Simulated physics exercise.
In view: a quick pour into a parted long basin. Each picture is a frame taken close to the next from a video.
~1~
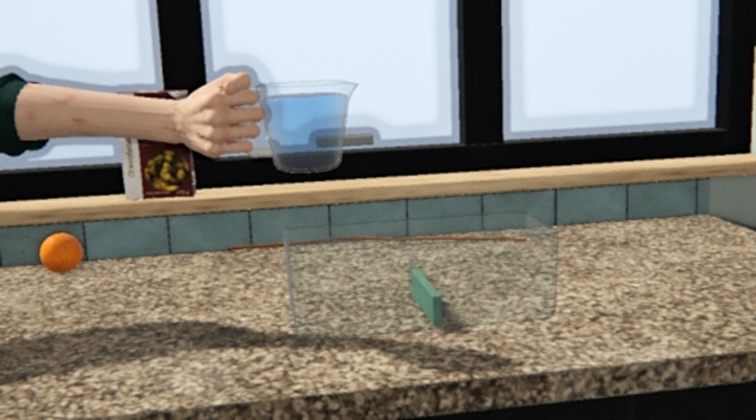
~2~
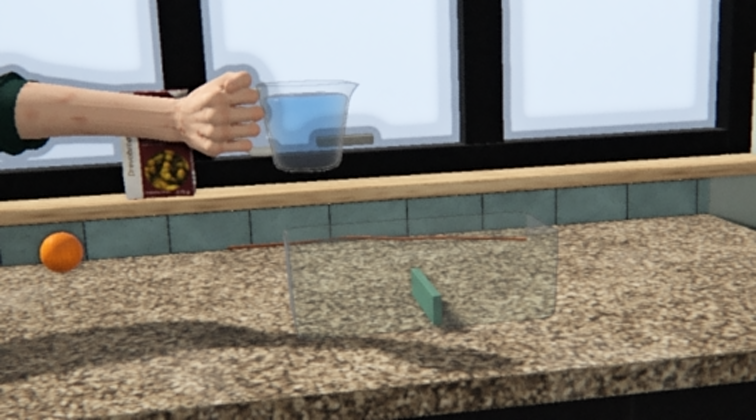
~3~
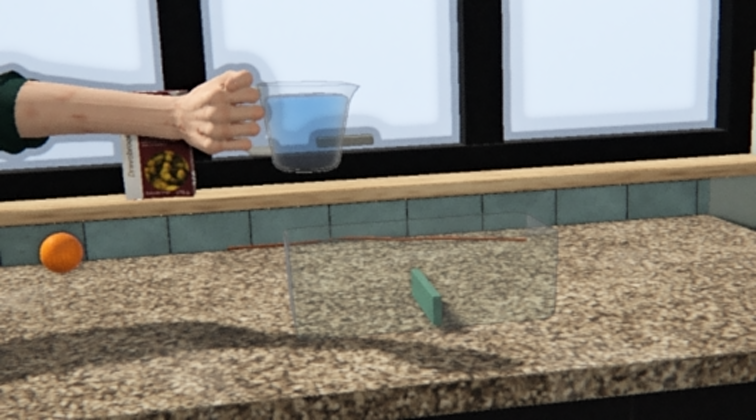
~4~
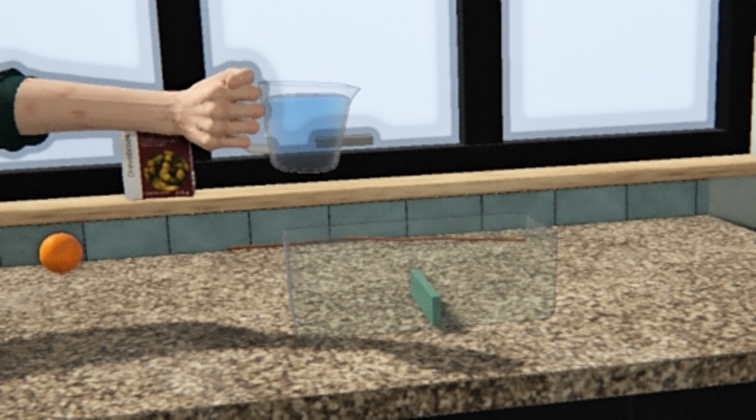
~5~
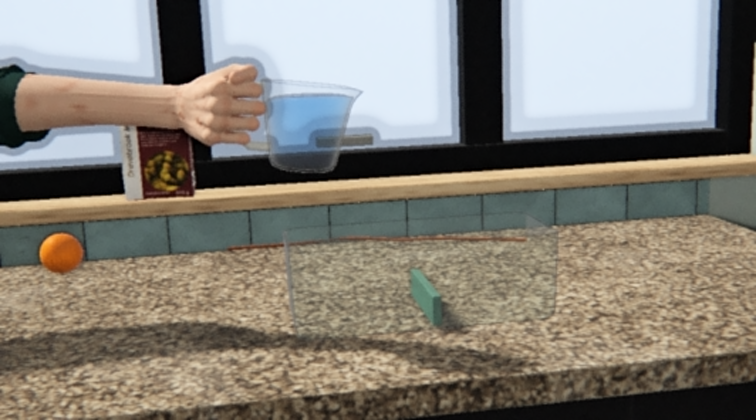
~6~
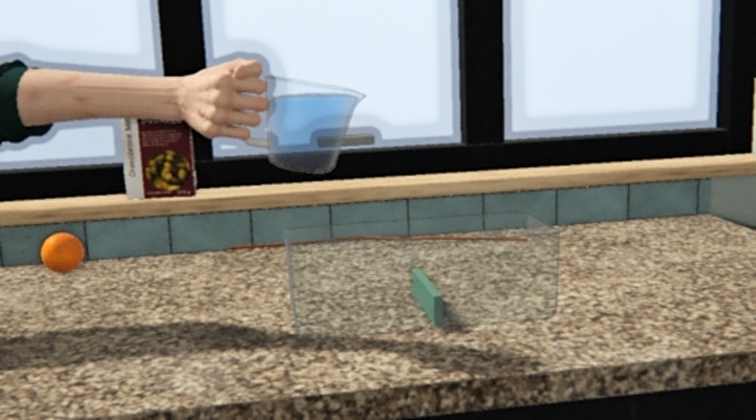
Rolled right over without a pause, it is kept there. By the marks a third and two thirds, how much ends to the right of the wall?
Lands in the middle band.
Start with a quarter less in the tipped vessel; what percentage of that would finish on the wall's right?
Roughly 35 percent.
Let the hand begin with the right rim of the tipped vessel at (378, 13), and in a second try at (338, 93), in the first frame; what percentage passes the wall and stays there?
First try: 90 percent; second try: 5 percent.
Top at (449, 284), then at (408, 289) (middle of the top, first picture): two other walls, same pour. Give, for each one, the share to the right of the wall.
It would come to roughly 5 per cent the first time and roughly 80 per cent the second.
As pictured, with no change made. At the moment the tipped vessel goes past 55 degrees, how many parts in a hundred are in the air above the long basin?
Roughly 15 in a hundred.
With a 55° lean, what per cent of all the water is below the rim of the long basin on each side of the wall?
Roughly 5 per cent on the left, roughly 5 per cent on the right.
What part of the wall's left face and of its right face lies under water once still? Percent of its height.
I'd say close to 30 per cent on the left side and 40 on the right.
A moment on, the tilt is 55° and 75 per cent is still to pour, 3 is left of the wall and 5 right of it.
Next, the tilt is 84° and 25 per cent is still to pour, 15 is left of the wall and 42 right of it.
Then the tilt is 93° and 2 per cent is still to pour, 44 is left of the wall and 51 right of it.
Later the tilt is 93° and 0 per cent is still to pour, 47 is left of the wall and 52 right of it.
In the end 47 per cent lies left of the wall, 52 right of it and 1 outside.
